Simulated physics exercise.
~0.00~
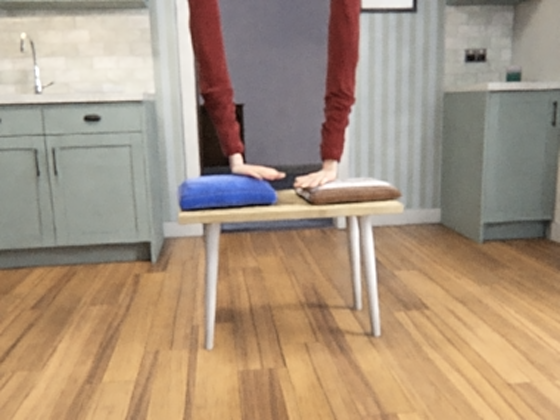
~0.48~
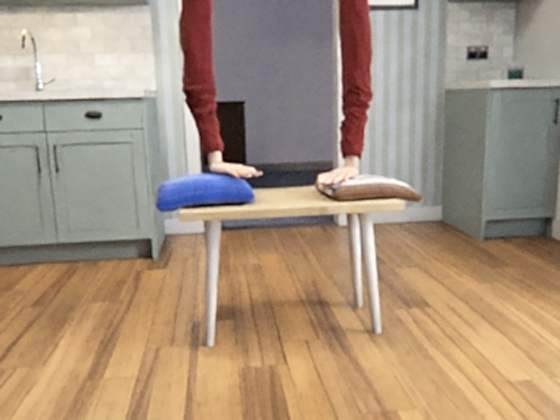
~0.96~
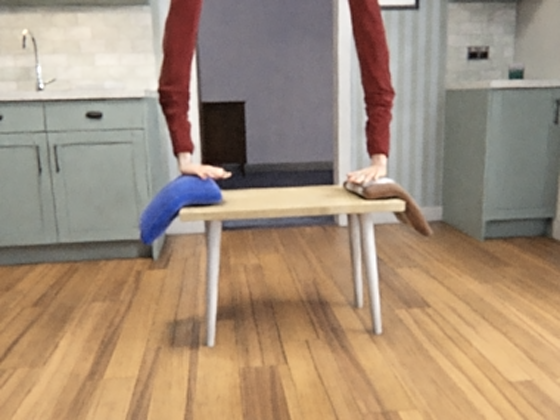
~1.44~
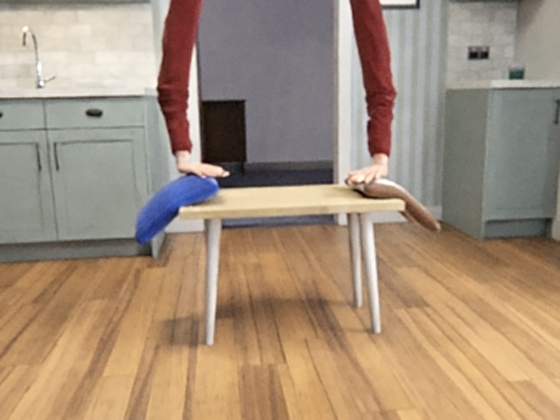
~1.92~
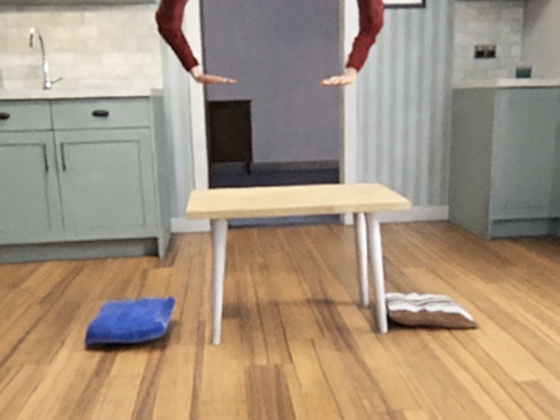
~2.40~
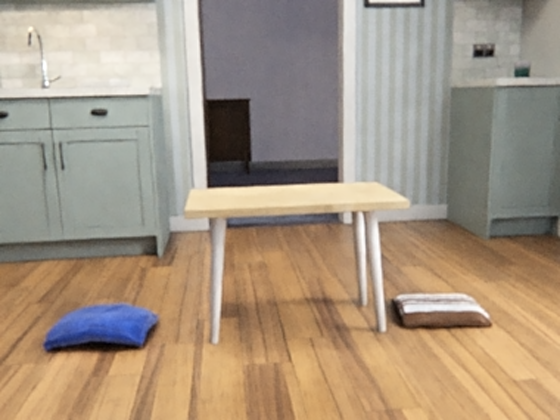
Two hands slide a blue bag left and a brown folded blanket right until both fall.
